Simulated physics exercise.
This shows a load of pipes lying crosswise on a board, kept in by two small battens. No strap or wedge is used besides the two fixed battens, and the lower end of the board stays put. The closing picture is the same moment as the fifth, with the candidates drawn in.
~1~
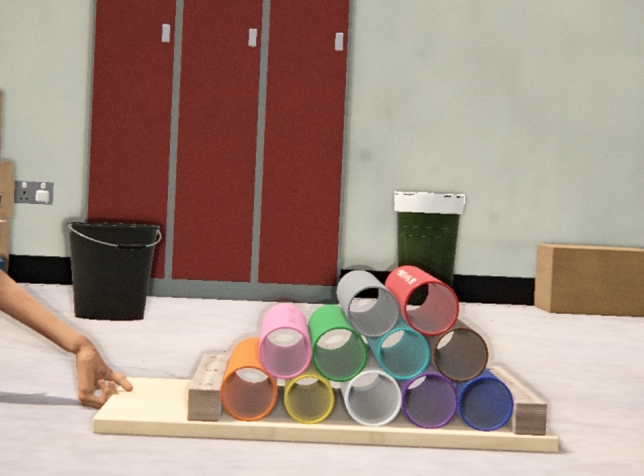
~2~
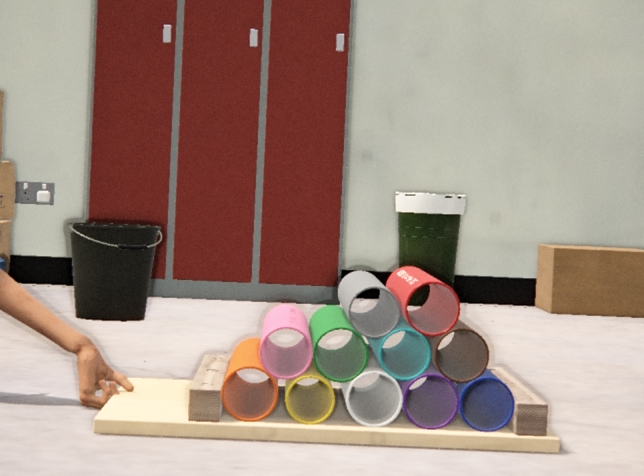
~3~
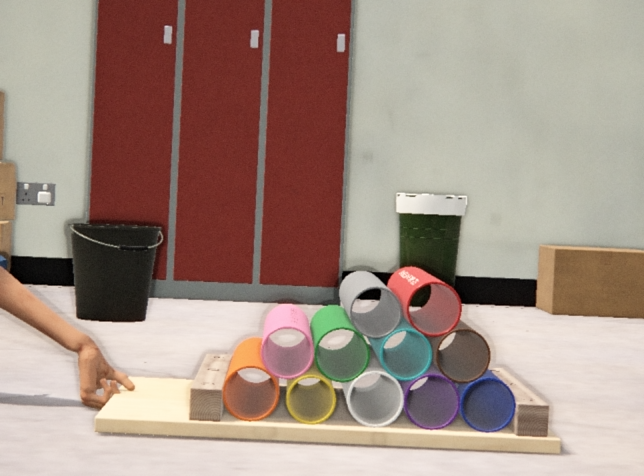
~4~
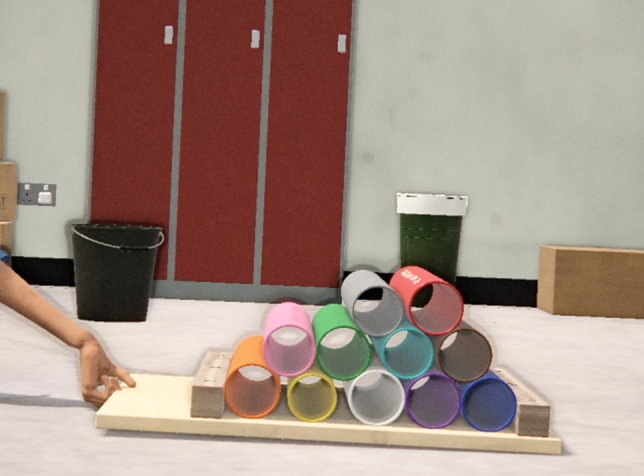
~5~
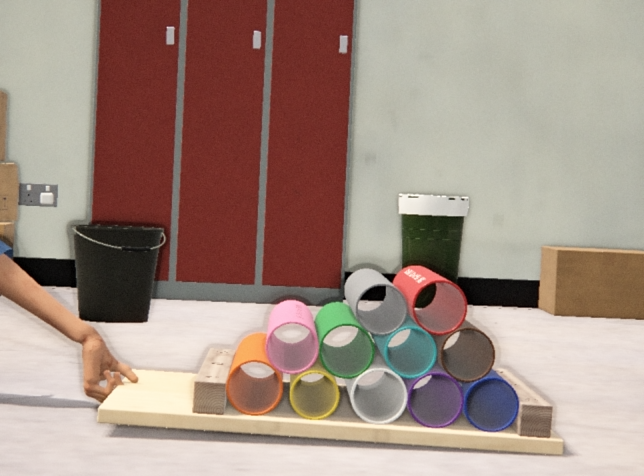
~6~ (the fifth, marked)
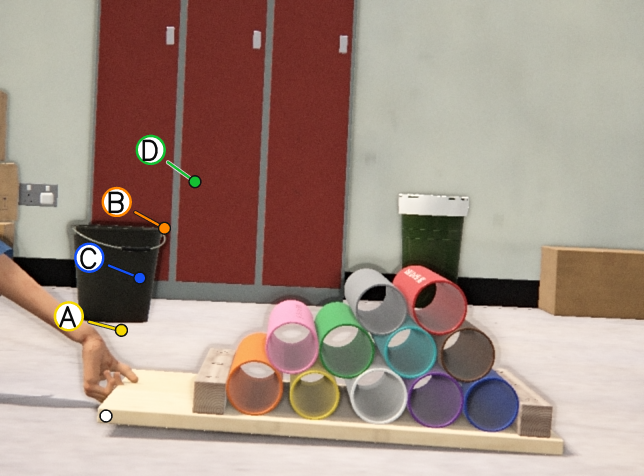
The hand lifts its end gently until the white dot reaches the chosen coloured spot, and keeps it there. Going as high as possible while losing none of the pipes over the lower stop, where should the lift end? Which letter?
The last mark within the limit is C.
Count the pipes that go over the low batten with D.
The count is six.
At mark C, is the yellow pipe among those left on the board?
Yes.
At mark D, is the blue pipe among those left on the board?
Yes.
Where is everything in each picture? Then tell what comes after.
The first picture shows brown pipe (461, 355); green pipe (340, 354); pink pipe (286, 352).
The second picture shows pink pipe (286, 353); red pipe (432, 309).
The third picture shows board (325, 397); orange pipe (251, 394); white pipe (375, 400).
The fourth picture shows board (326, 396); orange pipe (252, 391); yellow pipe (312, 398).
The fifth picture shows board (328, 394); orange pipe (255, 388); yellow pipe (314, 395).
On the copy, A at (122, 330); B at (165, 228); C at (140, 278); D at (195, 182); the white dot at (106, 416).
On C. First, board at 14°.
Then, board at 19°.
Finally, board at 19°, none over the low batten.
By contrast, A none over the low batten; B six over the low batten; D six over the low batten.
